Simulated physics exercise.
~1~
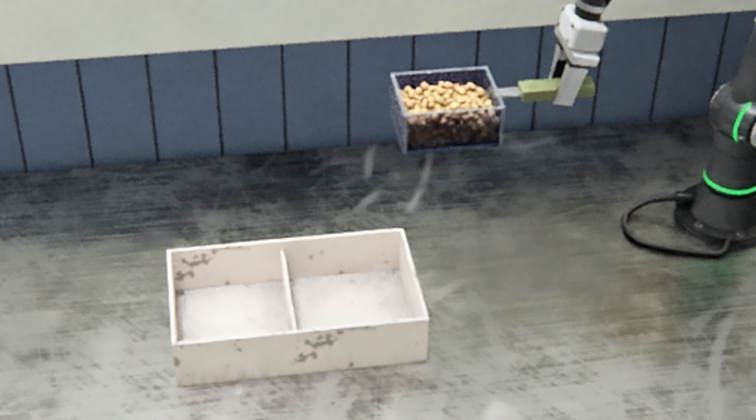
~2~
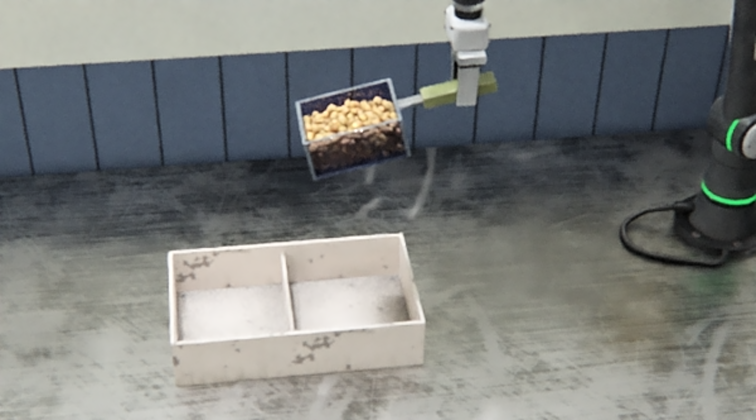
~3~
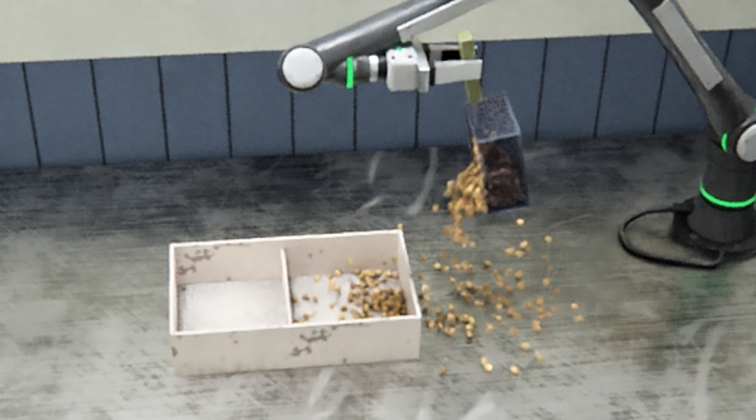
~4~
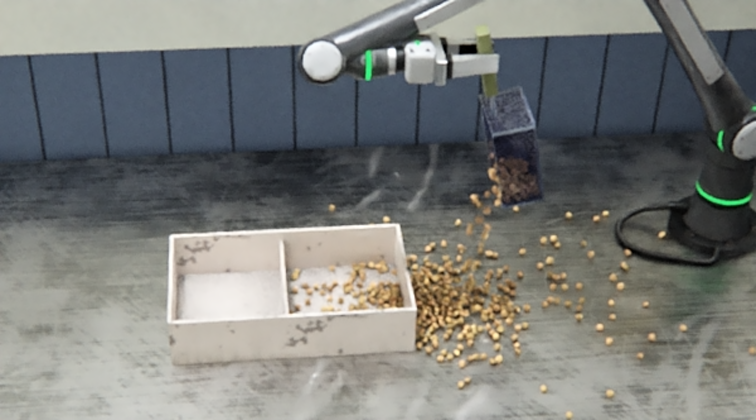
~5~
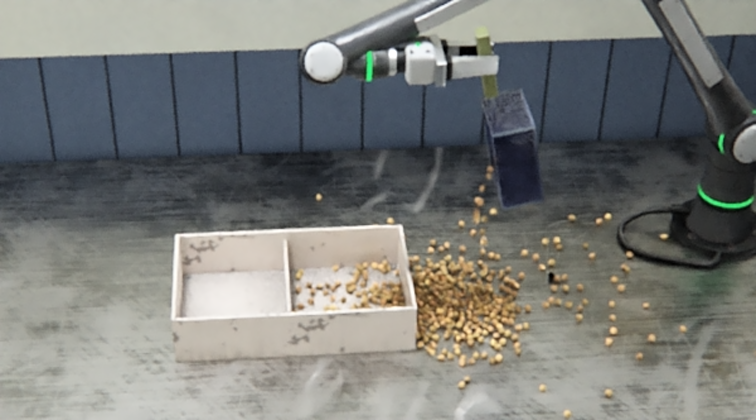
On a dark, worn tabletop against a blue-panelled wall, a robot arm moved a clear box of chickpeas left, then swung back and tipped it steeply, spilling most onto the table beside a two-part crate, with only some landing in its right side.
